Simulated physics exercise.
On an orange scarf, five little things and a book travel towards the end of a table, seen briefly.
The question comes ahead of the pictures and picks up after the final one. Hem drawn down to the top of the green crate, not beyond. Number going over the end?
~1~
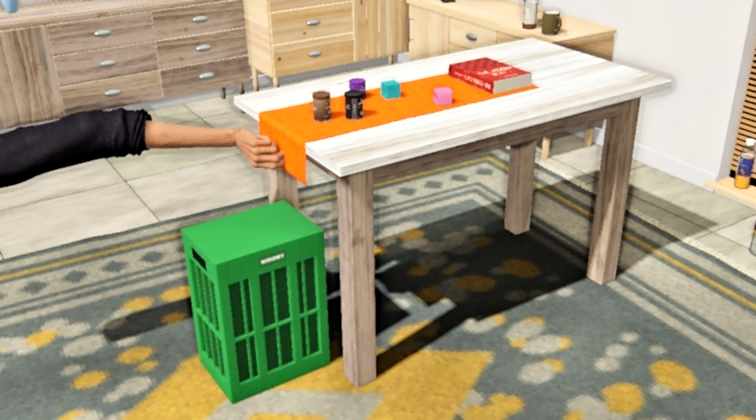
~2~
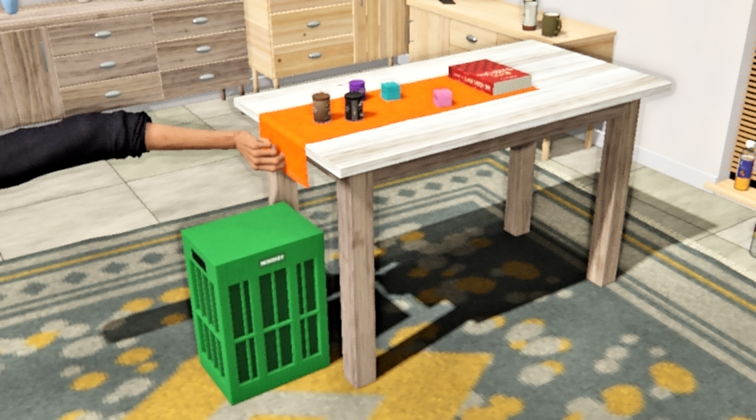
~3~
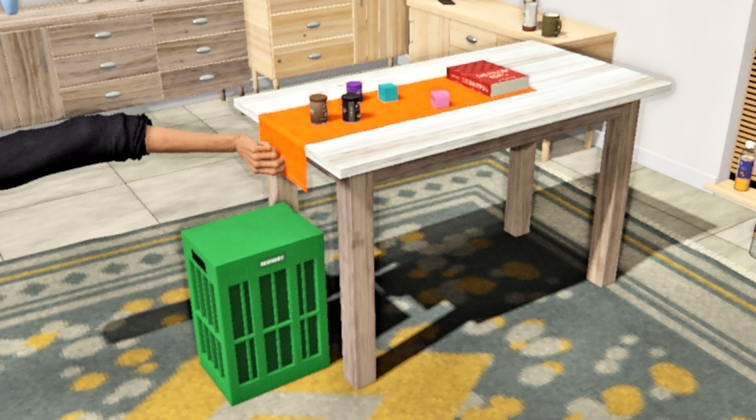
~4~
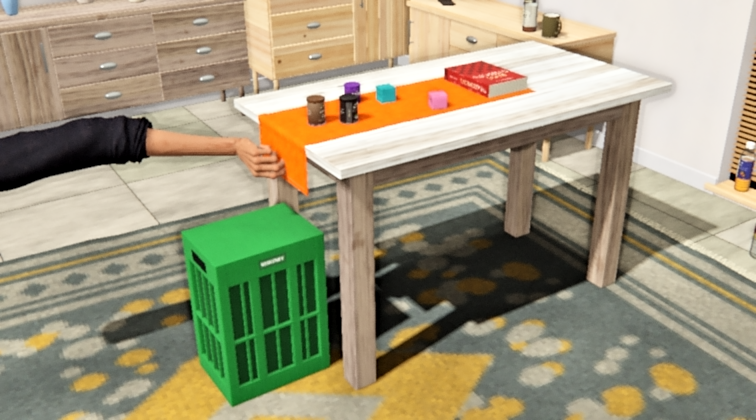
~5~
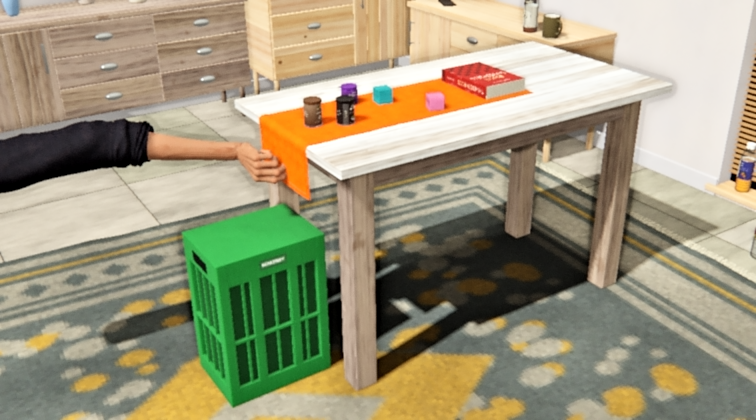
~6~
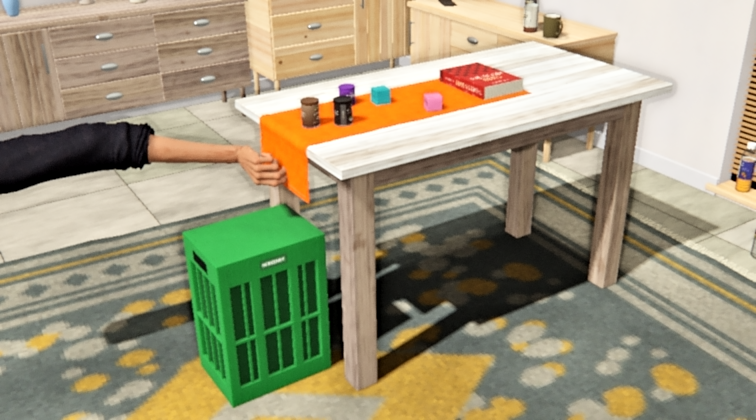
One.
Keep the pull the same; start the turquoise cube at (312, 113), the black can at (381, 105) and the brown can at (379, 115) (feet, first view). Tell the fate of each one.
For the turquoise cube it's falling, for the black can it's staying, for the brown can it's staying.
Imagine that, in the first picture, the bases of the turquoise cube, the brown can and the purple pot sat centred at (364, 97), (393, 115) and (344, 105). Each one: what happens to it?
The turquoise cube stays put; the brown can stays put; the purple pot stays put.
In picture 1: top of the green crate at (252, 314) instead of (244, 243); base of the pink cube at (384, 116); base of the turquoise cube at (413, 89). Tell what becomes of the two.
Result - the pink cube comes off, and the turquoise cube stays put.
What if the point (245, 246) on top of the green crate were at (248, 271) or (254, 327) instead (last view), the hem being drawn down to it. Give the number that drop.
The count would be 2 and then 4.
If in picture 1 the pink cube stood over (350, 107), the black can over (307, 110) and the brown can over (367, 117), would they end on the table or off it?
Here's how it goes: The pink cube makes it through, the black can ends up down, and the brown can makes it through.
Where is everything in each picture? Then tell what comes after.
The first picture shows hem (307, 187); brown can (321, 94); black can (354, 93); purple pot (357, 80); turquoise cube (391, 82); pink cube (443, 89); top of the crate (244, 243).
The second picture shows hem (309, 188); brown can (321, 95).
The third picture shows hem (307, 192); black can (351, 95).
The fourth picture shows hem (308, 196); purple pot (352, 84); top of the crate (244, 245).
The fifth picture shows hem (310, 200); turquoise cube (383, 87).
The sixth picture shows hem (309, 203); brown can (310, 100); black can (342, 99); purple pot (347, 86); turquoise cube (381, 88); pink cube (433, 95).
Early on, hem near (286, 205); all still up.
Midway, hem on the crate; brown can gone.
Finally, hem on the crate; brown can gone. The count of fallen things is one.
